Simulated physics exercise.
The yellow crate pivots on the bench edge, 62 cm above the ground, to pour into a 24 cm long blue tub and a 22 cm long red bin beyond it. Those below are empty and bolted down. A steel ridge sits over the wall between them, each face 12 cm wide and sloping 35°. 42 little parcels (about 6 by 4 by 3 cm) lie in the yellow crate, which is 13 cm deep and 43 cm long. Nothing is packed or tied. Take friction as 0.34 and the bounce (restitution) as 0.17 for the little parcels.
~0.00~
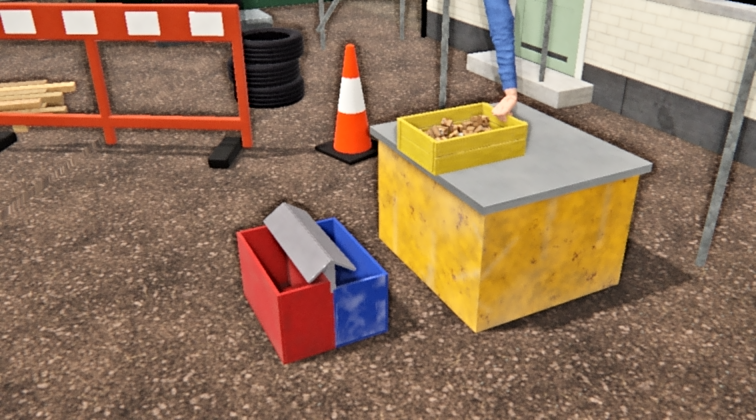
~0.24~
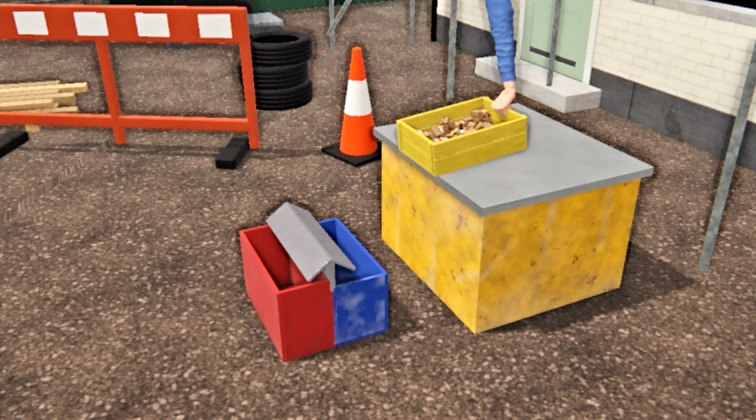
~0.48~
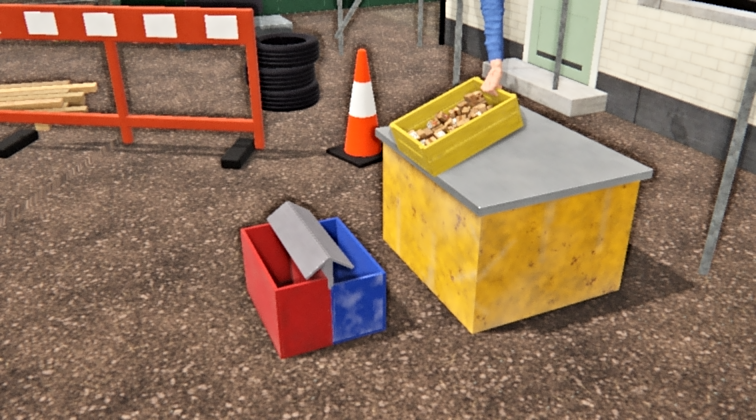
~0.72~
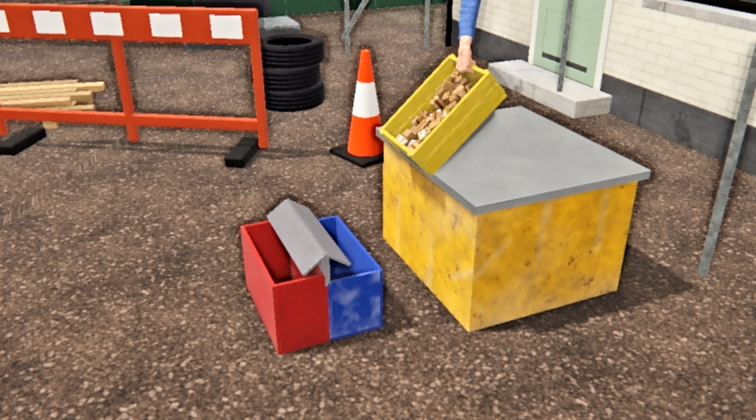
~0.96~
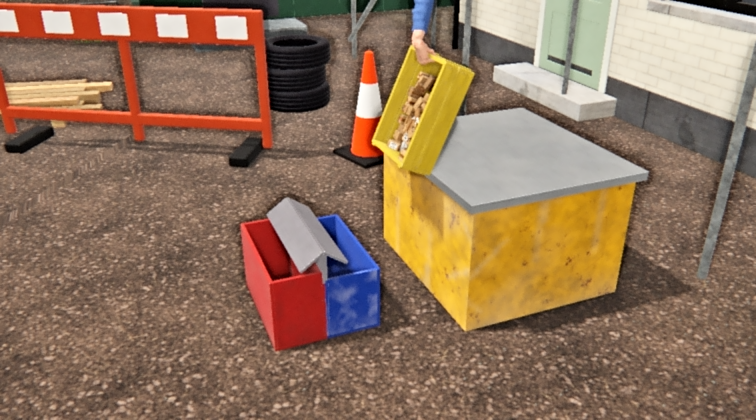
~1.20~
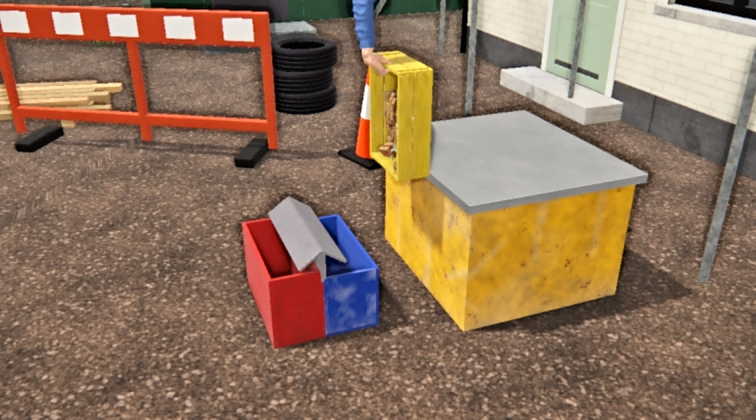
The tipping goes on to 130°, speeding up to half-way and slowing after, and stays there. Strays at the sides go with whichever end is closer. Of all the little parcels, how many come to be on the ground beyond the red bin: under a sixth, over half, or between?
Expect under a sixth of the load on the ground beyond the red bin.
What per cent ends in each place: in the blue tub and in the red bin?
Roughly 70 and 0 per cent.
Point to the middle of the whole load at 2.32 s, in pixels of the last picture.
Around (341, 289).
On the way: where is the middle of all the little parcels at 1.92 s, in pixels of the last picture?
Near (344, 265).
After 1.38 s, tilt 106°; 41 still in the yellow crate and 1 in the air.
After 1.60 s, tilt 121°; 25 still in the yellow crate, 1 in the blue tub and 16 in the air.
After 1.92 s, tilt 130°; 26 in the blue tub, 3 on the ground short of the blue tub and 13 in the air.
When it is over (at 2.32 s), 30 in the blue tub and 12 on the ground short of the blue tub. Asked share, 0 of 42, 0 per cent.
